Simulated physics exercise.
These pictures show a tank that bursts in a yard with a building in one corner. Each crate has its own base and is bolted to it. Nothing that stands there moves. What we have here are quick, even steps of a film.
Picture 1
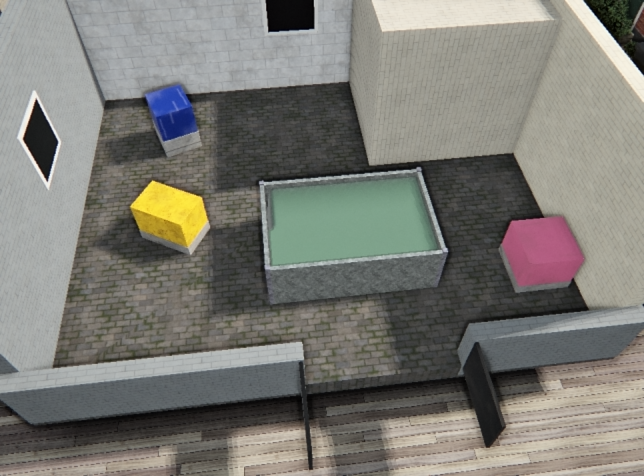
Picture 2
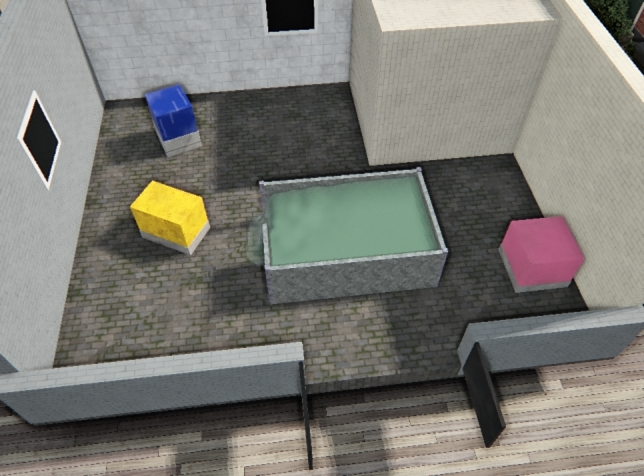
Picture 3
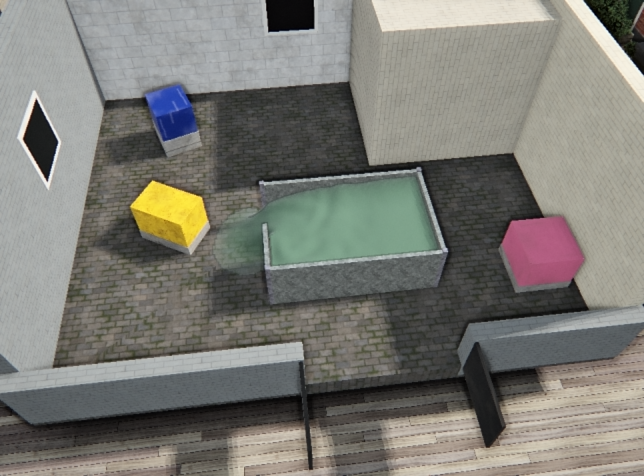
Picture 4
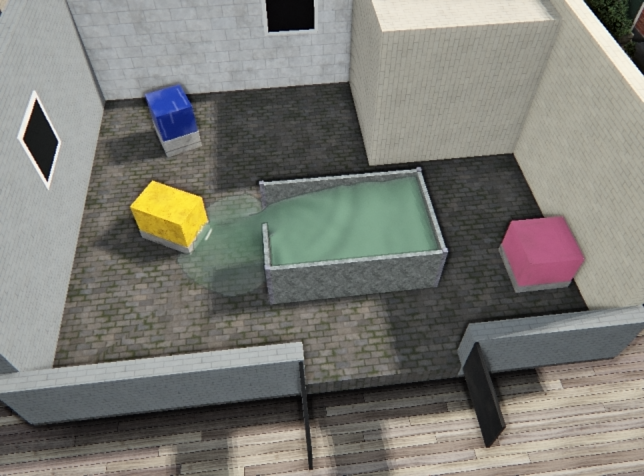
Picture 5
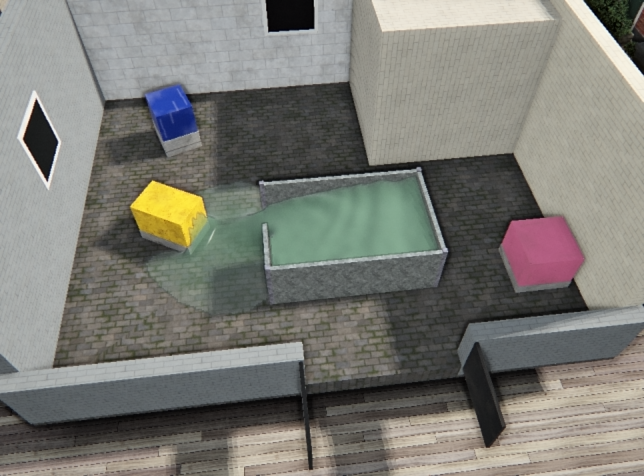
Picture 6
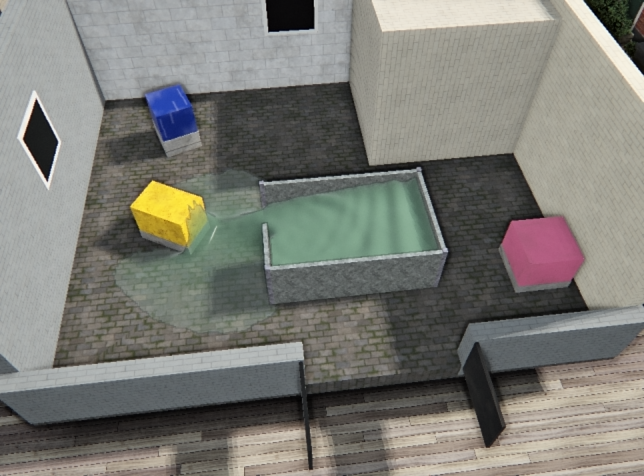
A walled tank opens on its left side and green water spreads around the yellow block.
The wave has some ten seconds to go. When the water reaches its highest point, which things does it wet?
At the peak: The blue crate stays dry; the yellow crate gets wet; the pink crate stays dry.
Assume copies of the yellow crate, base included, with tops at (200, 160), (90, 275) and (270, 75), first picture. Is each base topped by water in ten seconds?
Gets flooded, gets flooded, stays clear.
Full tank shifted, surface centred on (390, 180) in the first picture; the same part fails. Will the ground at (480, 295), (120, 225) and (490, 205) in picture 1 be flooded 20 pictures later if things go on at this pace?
Results in order - left untouched, swamped, left untouched.
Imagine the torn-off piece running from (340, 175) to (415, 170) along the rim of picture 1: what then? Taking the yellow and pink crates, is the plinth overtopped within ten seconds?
As I see it, yellow stays clear and pink is doused.
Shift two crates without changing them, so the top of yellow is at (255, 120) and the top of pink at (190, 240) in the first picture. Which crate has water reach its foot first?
The pink-painted one is first.
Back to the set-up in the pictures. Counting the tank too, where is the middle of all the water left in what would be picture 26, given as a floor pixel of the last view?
Near pixel (234, 241).
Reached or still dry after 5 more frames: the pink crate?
By then the pink crate has stayed dry.
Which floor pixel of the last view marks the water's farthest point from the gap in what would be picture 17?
My guess would be about (105, 105).
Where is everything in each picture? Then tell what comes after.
In the first frame, still water in the water tank at (348, 220).
In the second frame, water pours out at (268, 229) and has run to a hidden place.
In the third frame, water pours out at (268, 230) and has run to (220, 256).
In the fourth frame, the front is at (184, 260), out from the gap at (269, 231).
In the fifth frame, water pours out at (269, 230) and has run to (153, 266).
In the sixth frame, water pours out at (268, 230) and has run to (120, 272).
A moment on, water covers 25 % of the floor; the blue crate water round its plinth, the yellow crate water round its plinth, the pink crate not reached.
Next, water covers 35 % of the floor; the blue crate water round its plinth, the yellow crate water round its plinth, the pink crate not reached.
Then, water covers 50 % of the floor; the blue crate water round its plinth, the yellow crate water round its plinth, the pink crate not reached.
Later, water covers 75 % of the floor; the blue crate water round its plinth, the yellow crate water round its plinth, the pink crate water round its plinth.
In the end, water covers 95 % of the floor; the blue crate stayed above the water, the yellow crate was topped, the pink crate stayed above the water.
